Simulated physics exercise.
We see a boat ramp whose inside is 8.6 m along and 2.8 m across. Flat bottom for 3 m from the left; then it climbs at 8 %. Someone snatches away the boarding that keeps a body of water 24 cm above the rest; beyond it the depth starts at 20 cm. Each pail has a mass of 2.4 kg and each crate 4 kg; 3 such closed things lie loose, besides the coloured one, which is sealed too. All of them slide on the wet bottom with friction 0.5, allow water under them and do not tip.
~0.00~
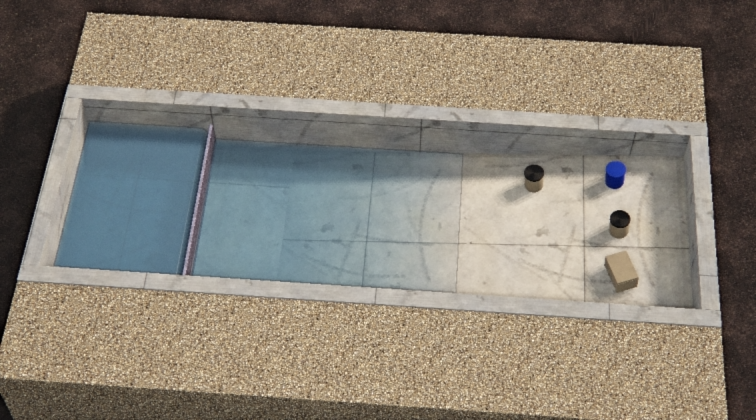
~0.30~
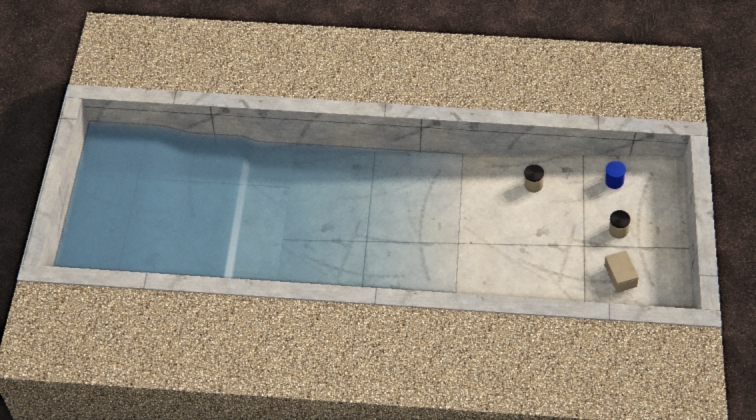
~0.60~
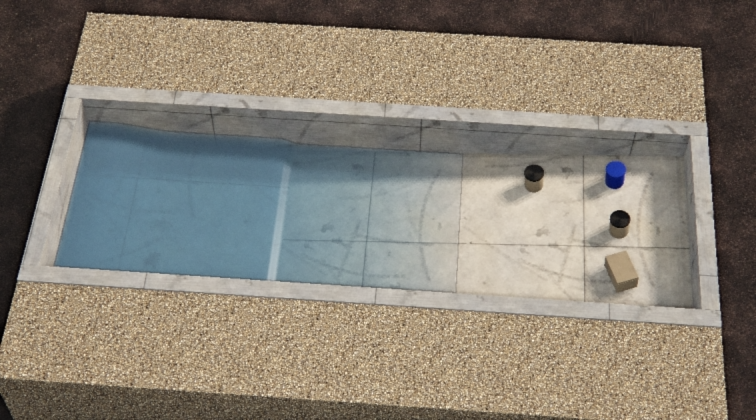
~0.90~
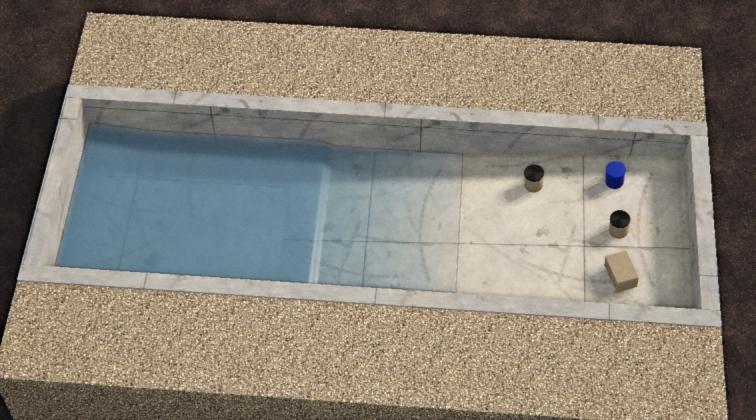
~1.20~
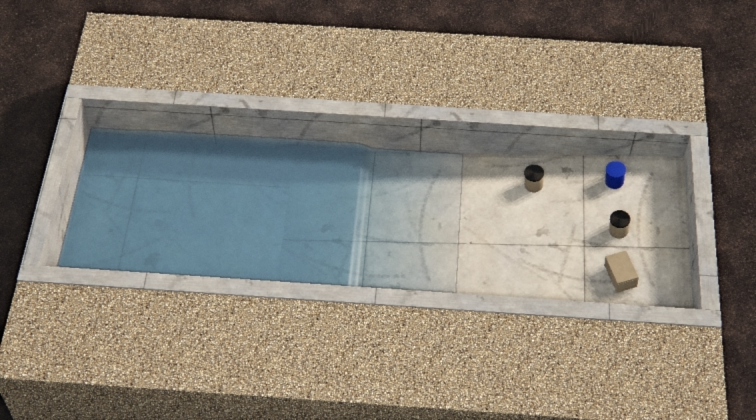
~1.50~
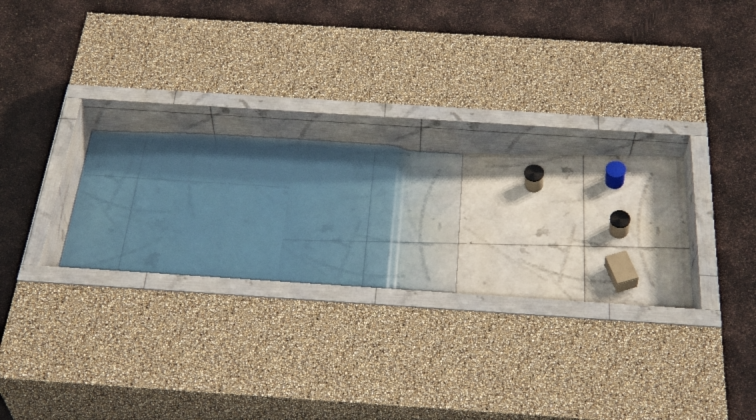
A long stone-walled basin held deeper water behind a thin board at its left end; the board vanished and a low wave rolled right, while the blue pail and three other objects stayed still.
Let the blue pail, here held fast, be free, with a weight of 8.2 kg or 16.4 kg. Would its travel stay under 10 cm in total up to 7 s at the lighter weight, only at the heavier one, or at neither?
The light choice works.
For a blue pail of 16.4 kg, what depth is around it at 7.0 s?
Depth: Approx. 3 cm.
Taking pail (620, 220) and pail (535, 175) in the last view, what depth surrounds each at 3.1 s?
About 0 and 3 cm.
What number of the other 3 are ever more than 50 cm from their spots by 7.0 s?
Tally: 3.
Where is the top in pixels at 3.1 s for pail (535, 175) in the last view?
Near (570, 173).
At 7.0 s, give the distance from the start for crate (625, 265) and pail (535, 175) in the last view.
Net displacement, in order: 60 cm; 50 cm.
After 2.1 s the blue pail would be 0 cm from its start with 8.2 kg and 0 cm from its start with 16.4 kg; 0 cm of water round it then.
After 3.1 s the blue pail would be 0 cm from its start with 8.2 kg and 0 cm from its start with 16.4 kg; 0 cm of water round it then.
After 4.9 s the blue pail would be 0 cm from its start with 8.2 kg and 0 cm from its start with 16.4 kg; 5 cm of water round it then.
After 7.0 s the blue pail would be 0 cm from its start with 8.2 kg and 0 cm from its start with 16.4 kg; 3 cm of water round it then.
